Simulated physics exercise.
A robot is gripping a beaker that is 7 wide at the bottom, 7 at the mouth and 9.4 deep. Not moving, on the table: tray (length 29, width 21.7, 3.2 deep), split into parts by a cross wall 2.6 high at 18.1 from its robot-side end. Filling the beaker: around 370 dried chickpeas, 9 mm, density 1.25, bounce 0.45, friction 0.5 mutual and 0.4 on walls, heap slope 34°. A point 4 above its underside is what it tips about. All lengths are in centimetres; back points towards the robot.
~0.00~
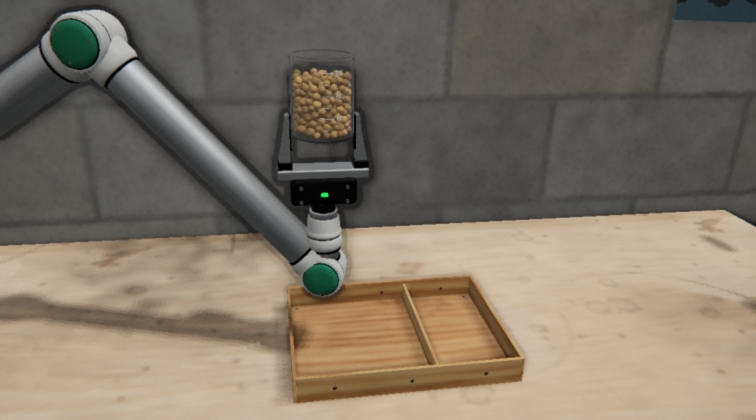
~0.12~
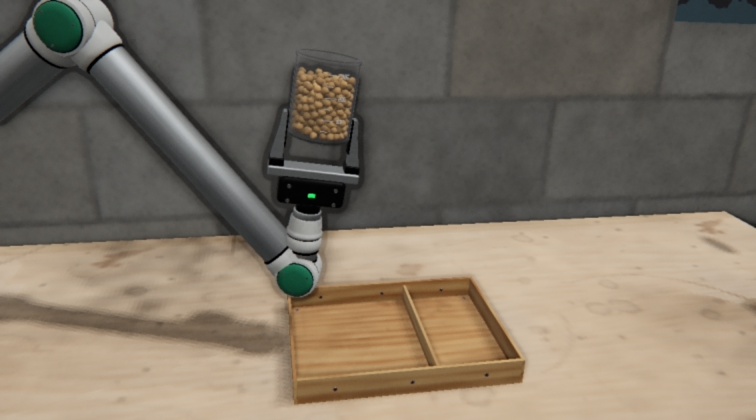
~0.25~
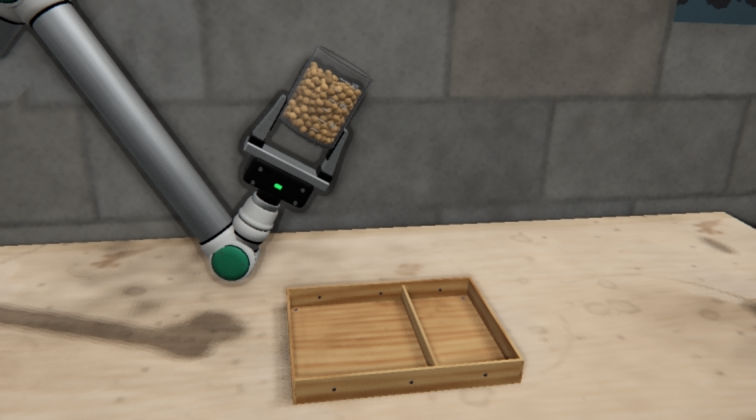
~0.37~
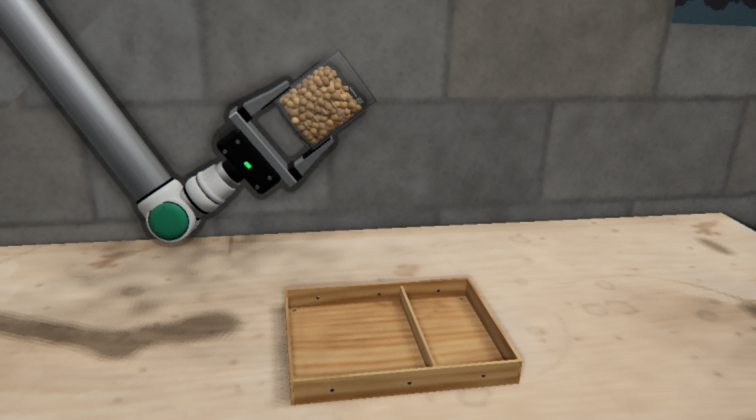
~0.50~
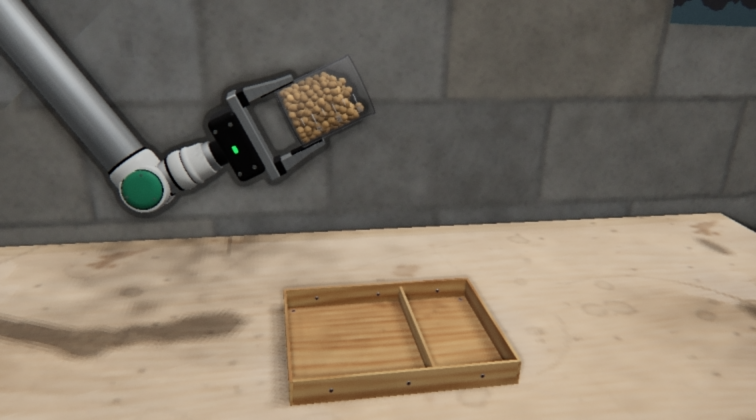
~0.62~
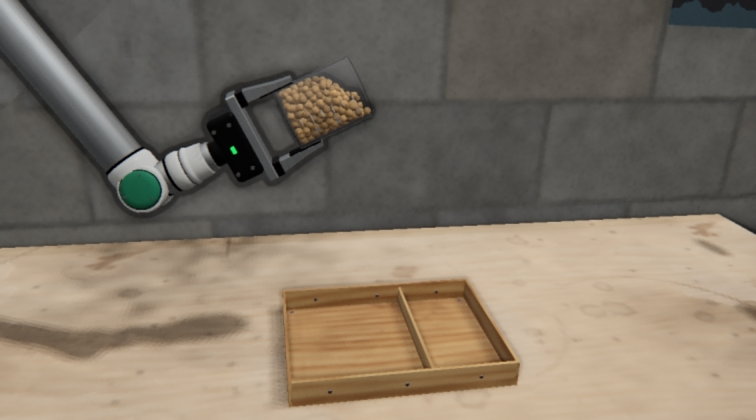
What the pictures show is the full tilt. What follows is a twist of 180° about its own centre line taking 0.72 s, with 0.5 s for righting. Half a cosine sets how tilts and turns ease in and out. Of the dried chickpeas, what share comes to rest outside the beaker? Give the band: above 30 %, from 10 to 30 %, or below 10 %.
It is below 10 %.
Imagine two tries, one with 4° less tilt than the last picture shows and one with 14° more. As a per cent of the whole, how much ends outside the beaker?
About 0 and 20 per cent.
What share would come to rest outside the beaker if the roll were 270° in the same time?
In that case some 0 per cent.
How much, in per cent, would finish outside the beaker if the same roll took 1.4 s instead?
About 5 %.
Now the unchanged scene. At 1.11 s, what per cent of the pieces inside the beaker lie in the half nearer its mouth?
Near 35 percent is in the half by the mouth.
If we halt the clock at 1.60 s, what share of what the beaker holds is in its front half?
Share noted: Close to 45 per cent.
After 1.11 s, tipped 65°, highest piece 38 above the table; 372 in the beaker.
After 1.60 s, tipped 31°, highest piece 39 above the table; 363 in the beaker, 3 in the robot-side part, 3 in the far-side part, 3 in flight or on a rim.
After 2.04 s, upright, highest piece 40 above the table; 363 in the beaker, 6 in the robot-side part, 3 in the far-side part.
After 2.74 s, upright, highest piece 40 above the table; 363 in the beaker, 6 in the robot-side part, 3 in the far-side part.
At rest, 363 in the beaker, 6 in the robot-side part, 3 in the far-side part. That is 2 % outside the beaker.
